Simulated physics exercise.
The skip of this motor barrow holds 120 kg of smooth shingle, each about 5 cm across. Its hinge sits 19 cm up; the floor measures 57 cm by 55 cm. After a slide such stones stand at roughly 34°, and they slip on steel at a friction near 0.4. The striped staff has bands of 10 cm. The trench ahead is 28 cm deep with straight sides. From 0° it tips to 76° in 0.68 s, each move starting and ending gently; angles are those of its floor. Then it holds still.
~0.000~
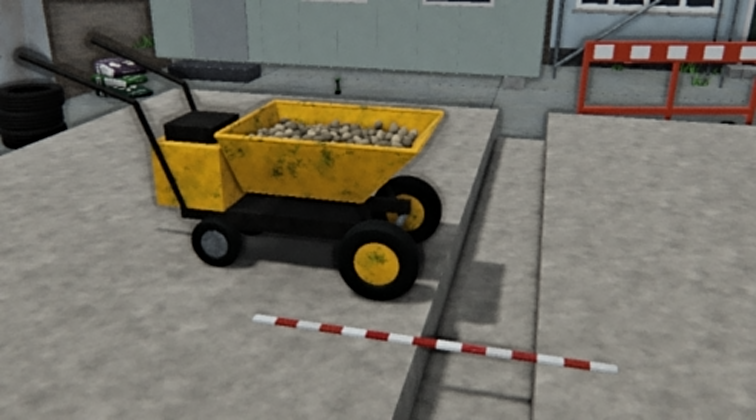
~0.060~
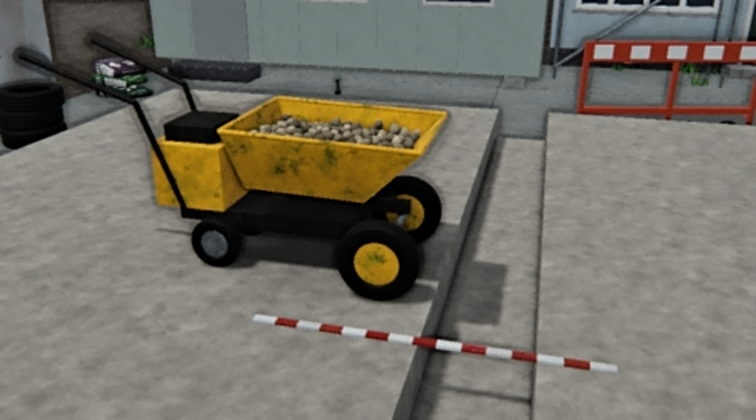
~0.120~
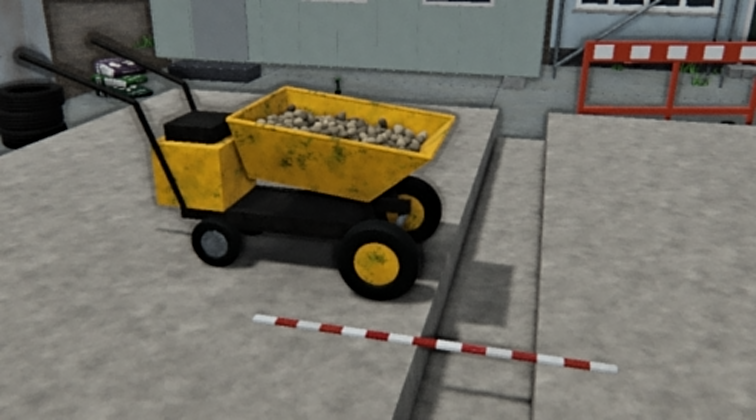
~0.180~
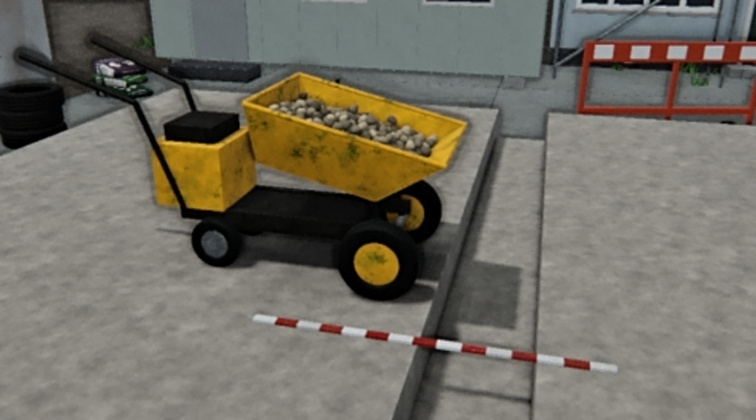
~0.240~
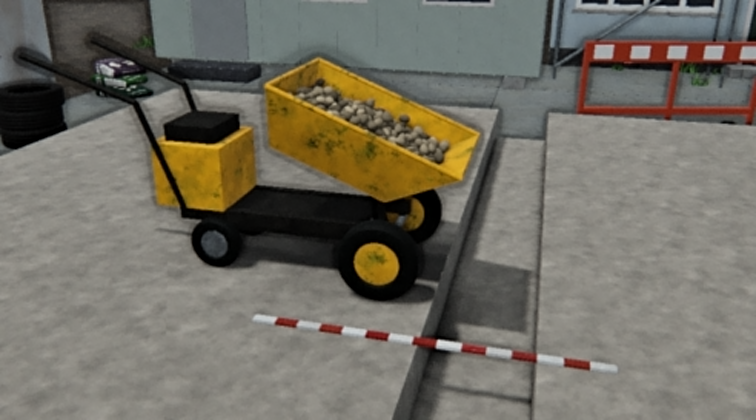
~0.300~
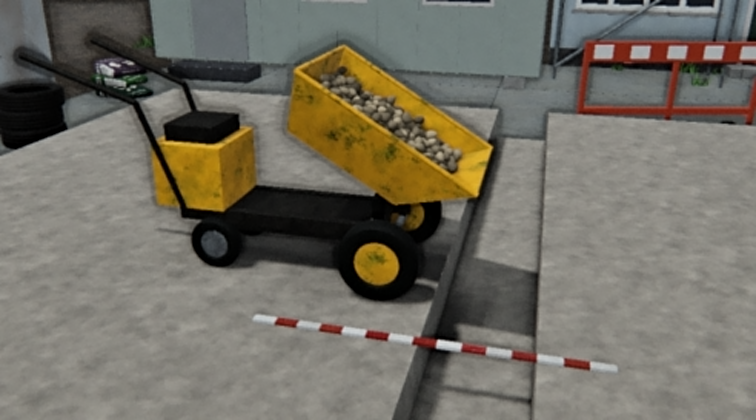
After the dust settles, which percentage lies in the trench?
Roughly 29 per cent ends in the trench.
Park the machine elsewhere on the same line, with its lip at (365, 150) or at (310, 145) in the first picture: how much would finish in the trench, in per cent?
Near 85 per cent from the first place, 95 from the second.
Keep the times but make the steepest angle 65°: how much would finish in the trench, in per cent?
In that case some 25 per cent.
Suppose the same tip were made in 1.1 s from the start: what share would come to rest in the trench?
Then about 35 per cent.
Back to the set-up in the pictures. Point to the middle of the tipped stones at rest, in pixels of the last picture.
Near (596, 291).
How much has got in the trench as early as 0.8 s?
Some 15 per cent.
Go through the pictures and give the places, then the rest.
In the first frame, lip at (418, 152), floor tilted 0°, highest stones at (354, 131).
In the second frame, lip at (422, 154), floor tilted 2°, highest stones at (335, 128); the stones move at 0.4 m/s on average.
In the third frame, lip at (431, 158), floor tilted 6°, highest stones at (303, 117); the stones move at 0.9 m/s on average.
In the fourth frame, lip at (446, 167), floor tilted 13°, highest stones at (299, 105); the stones move at 1.2 m/s on average.
In the fifth frame, the skip is at 22°, its lip at (462, 179); the top of the load is at (315, 91); the stones move at 1.4 m/s on average.
In the sixth frame, lip at (477, 196), floor tilted 31°, highest stones at (334, 79); the stones move at 1.6 m/s on average.
After 0.5 s the floor is at 64°; 100 % in the skip; the foremost stones are at (498, 226).
After 0.8 s the floor is at 76°; 51 % in the skip, 15 % in the trench, 34 % past the trench; the foremost stones are at (605, 296).
After 1.1 s the floor is at 76°; 0 % in the skip, 27 % in the trench, 72 % past the trench; the foremost stones are past the picture's edge.
After 3.1 s the floor is at 76°; 0 % in the skip, 29 % in the trench, 71 % past the trench; the foremost stones are past the picture's edge.
